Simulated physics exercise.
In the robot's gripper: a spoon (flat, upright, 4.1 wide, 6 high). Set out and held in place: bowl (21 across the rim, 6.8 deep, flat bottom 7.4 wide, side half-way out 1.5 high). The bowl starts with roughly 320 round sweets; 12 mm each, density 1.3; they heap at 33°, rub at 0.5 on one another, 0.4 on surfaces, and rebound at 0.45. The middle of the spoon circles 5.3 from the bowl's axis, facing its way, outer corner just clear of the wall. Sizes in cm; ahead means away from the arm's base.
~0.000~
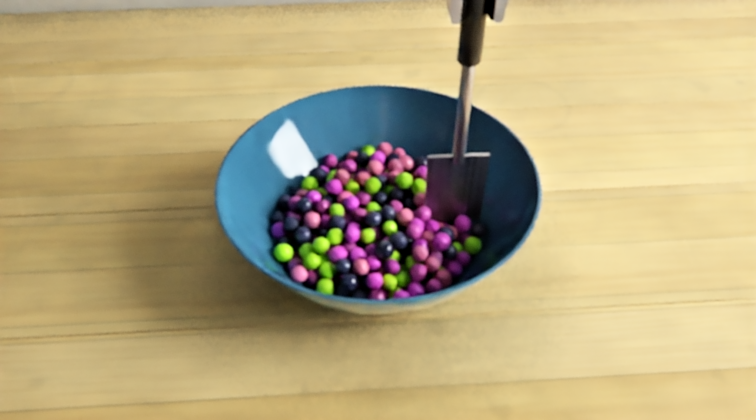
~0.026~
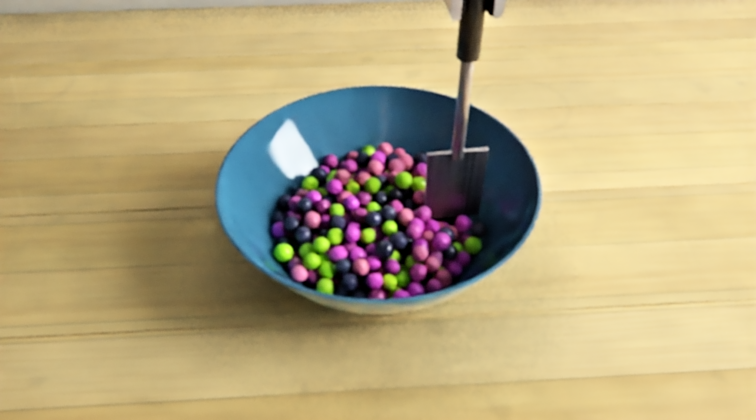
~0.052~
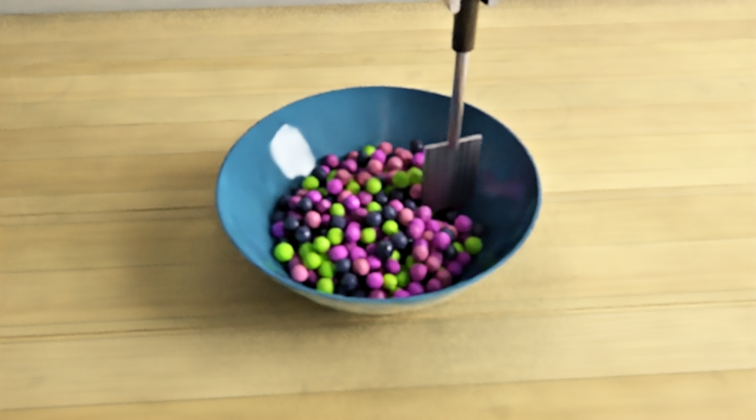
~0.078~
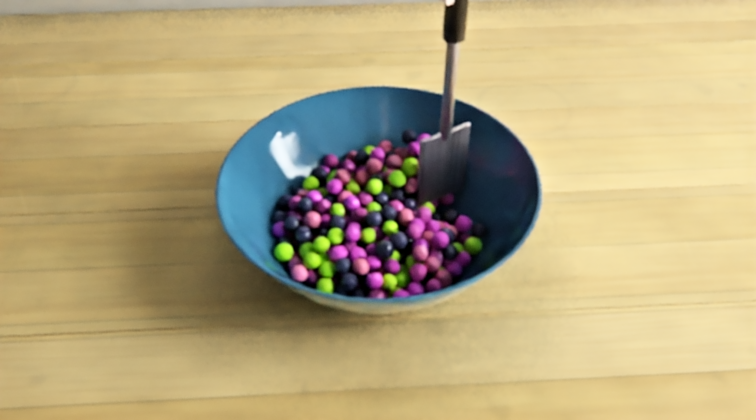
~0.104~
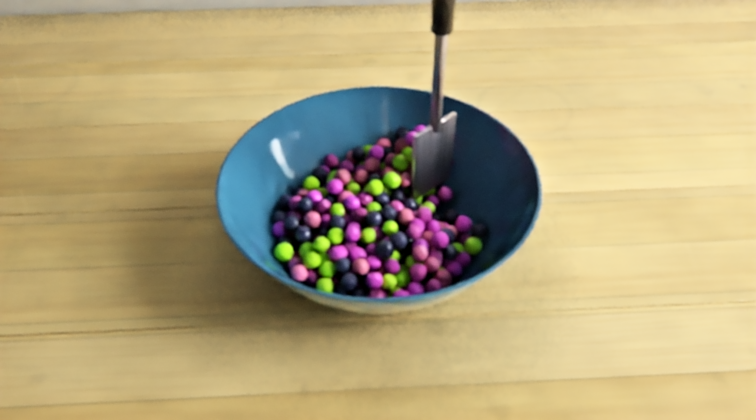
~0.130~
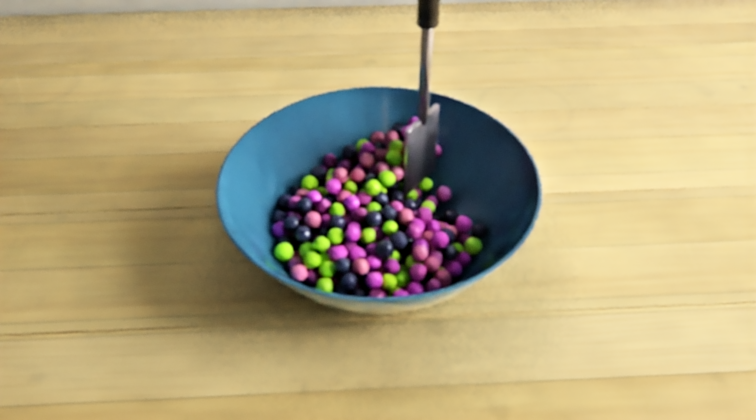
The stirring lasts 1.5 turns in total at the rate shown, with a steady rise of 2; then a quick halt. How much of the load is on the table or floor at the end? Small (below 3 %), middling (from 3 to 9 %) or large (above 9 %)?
Answer: Small; below 3 % of the round sweets finish on the table or floor.
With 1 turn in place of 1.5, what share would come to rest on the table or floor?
Then about 0 per cent.
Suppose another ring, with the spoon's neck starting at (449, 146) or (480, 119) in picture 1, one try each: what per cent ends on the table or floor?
About 0 and 0 per cent.
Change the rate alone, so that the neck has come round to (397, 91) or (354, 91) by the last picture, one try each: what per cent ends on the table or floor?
Some 5 and 15 per cent.
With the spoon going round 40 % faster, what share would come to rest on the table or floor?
It would be near 5 per cent.
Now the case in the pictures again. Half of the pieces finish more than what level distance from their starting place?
Roughly 4 cm.
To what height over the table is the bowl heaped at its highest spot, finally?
Some 5.5 cm.
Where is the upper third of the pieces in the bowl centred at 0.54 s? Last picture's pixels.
Around (370, 263).
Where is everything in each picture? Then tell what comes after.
The spoon neck at (461, 137), 0° round; upper third of the load around (373, 212), from x 280 to 480, top at y 150; 320 in the bowl, in the first picture.
The spoon neck at (460, 133), 4° round; upper third of the load around (373, 207), from x 280 to 480, top at y 150, in the second picture.
The spoon neck at (455, 123), 15° round; upper third of the load around (373, 204), from x 280 to 480, top at y 145, in the third picture.
The spoon neck at (447, 114), 27° round; upper third of the load around (374, 199), from x 280 to 480, top at y 135, in the fourth picture.
The spoon neck at (436, 106), 39° round; upper third of the load around (373, 200), from x 280 to 480, top at y 135, in the fifth picture.
The spoon neck at (424, 99), 51° round; upper third of the load around (373, 197), from x 280 to 480, top at y 125; 320 in the bowl, in the sixth picture.
After 0.54 s, 243° round, highest piece 8 above the table; 320 in the bowl.
After 0.95 s, 75° round, highest piece 6 above the table; 320 in the bowl.
After 1.35 s, 180° round, highest piece 5 above the table; 320 in the bowl.
After 2.05 s, 180° round, highest piece 5 above the table; 320 in the bowl.
In the end, 320 in the bowl. That is 0 % on the table or floor.
